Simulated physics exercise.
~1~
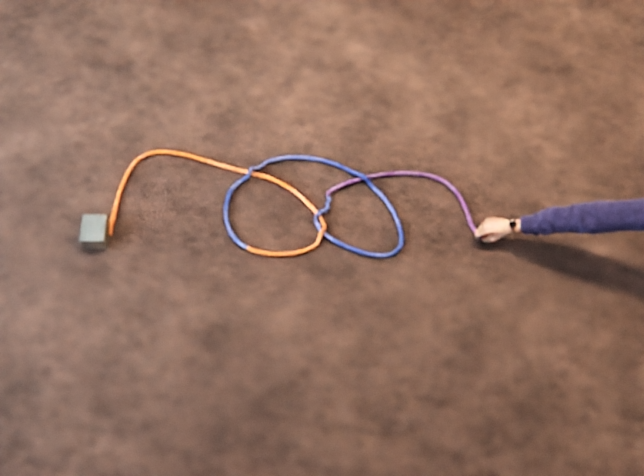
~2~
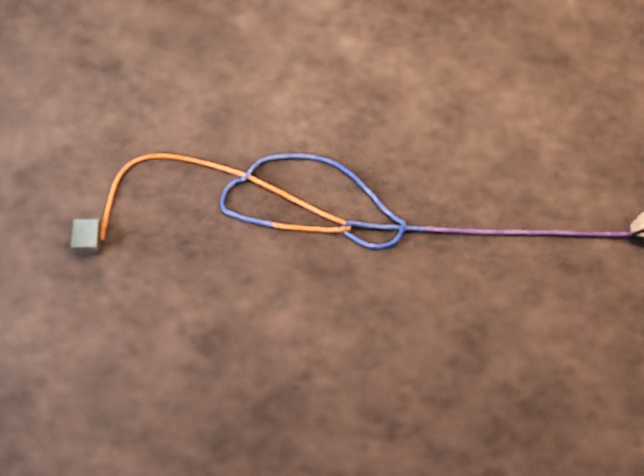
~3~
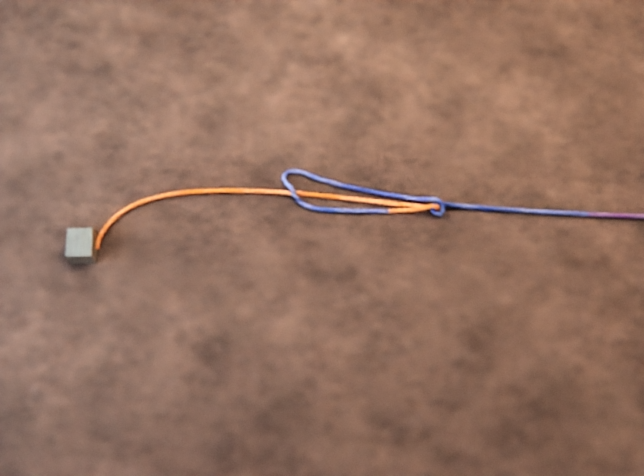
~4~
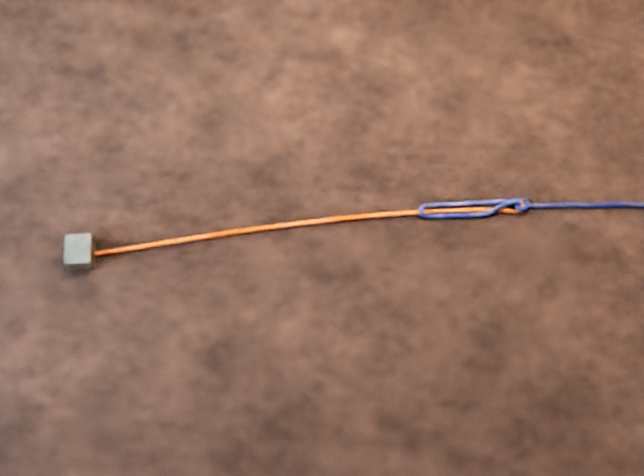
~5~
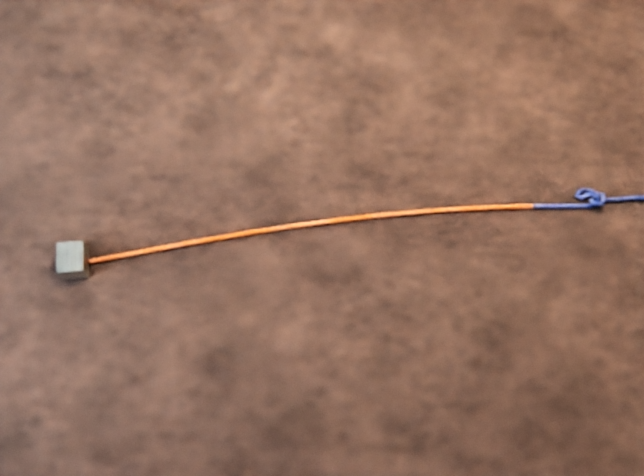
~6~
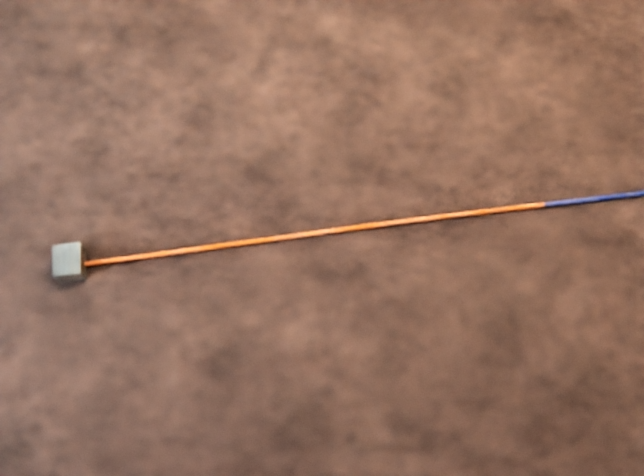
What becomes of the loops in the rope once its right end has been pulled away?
They narrow and shrink to a small tangle, which then comes undone, leaving the rope straight with no knot in view.
On a brown floor, a hand pulling a looped rope rightward from a grey block, the loops shrinking until it runs straight.
